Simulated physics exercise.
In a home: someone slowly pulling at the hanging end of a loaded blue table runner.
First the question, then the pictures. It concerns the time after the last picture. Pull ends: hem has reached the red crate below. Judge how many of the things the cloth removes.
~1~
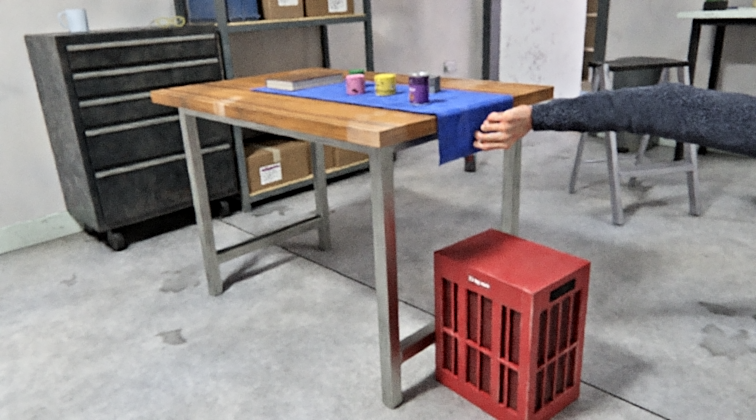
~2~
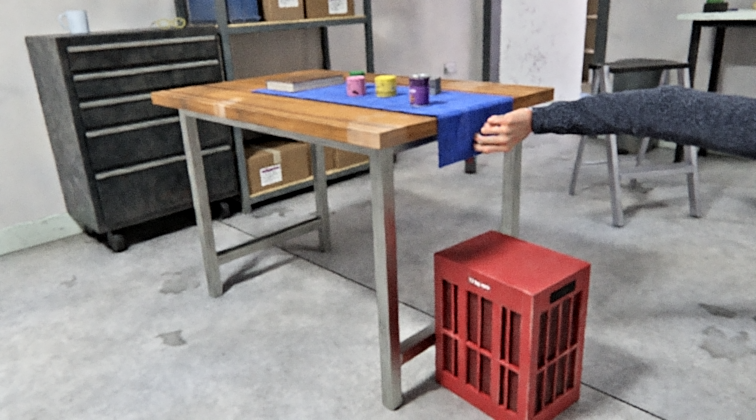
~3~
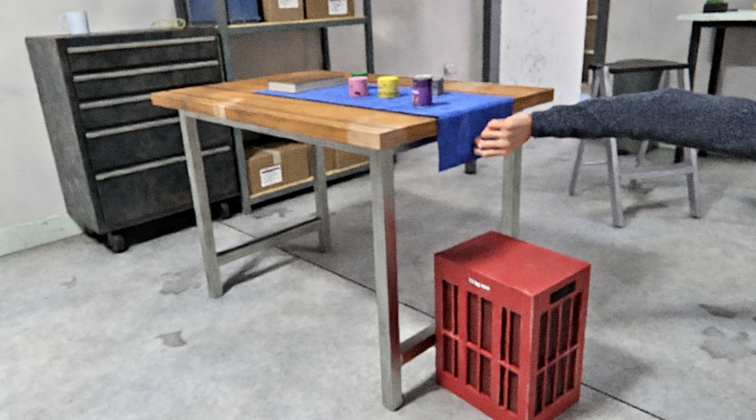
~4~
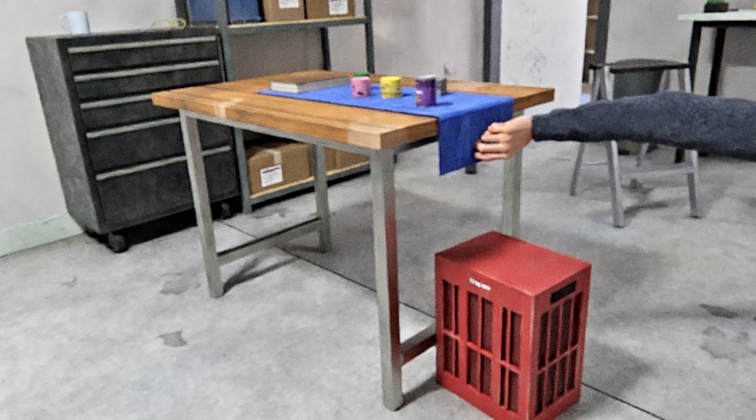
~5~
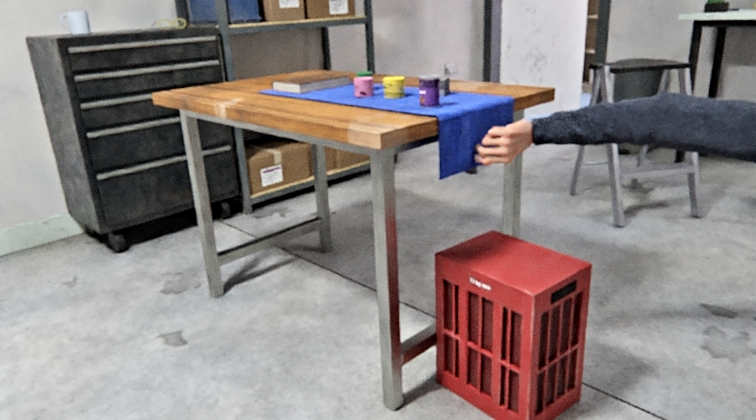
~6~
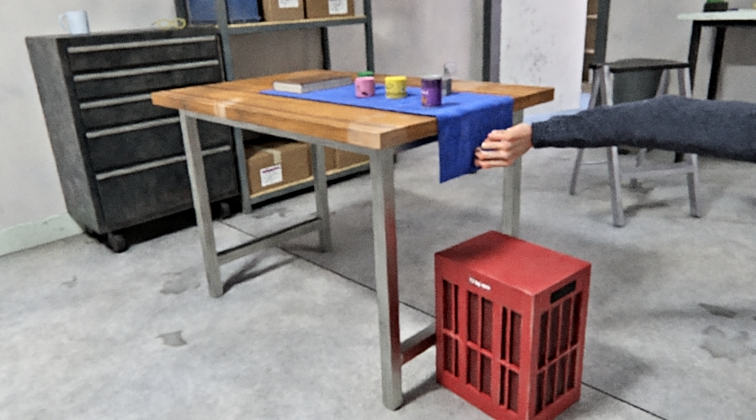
It removes two.
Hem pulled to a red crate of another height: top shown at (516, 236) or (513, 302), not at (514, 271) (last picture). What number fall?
1 and 3.
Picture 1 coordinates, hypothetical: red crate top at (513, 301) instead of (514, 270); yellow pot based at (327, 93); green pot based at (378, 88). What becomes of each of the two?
The yellow pot stays aboard, and the green pot stays aboard.
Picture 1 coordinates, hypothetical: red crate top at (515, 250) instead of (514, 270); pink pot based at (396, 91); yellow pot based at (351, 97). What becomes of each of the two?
Observed: Pink pot remains seated; yellow pot remains seated.
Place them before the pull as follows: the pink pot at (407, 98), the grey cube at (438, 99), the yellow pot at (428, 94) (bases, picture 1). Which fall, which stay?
Each in turn: The pink pot goes down, the grey cube goes down, the yellow pot goes down.
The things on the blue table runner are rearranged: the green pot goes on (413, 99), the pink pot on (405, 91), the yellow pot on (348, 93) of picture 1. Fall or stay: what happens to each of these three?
As for the green pot, it tips off; the pink pot stays where it is; the yellow pot stays where it is.
Early on, hem near (479, 209); purple can gone.
Midway, hem on the crate; purple can and grey cube gone.
Finally, hem on the crate; purple can and grey cube gone. Over the edge go two.
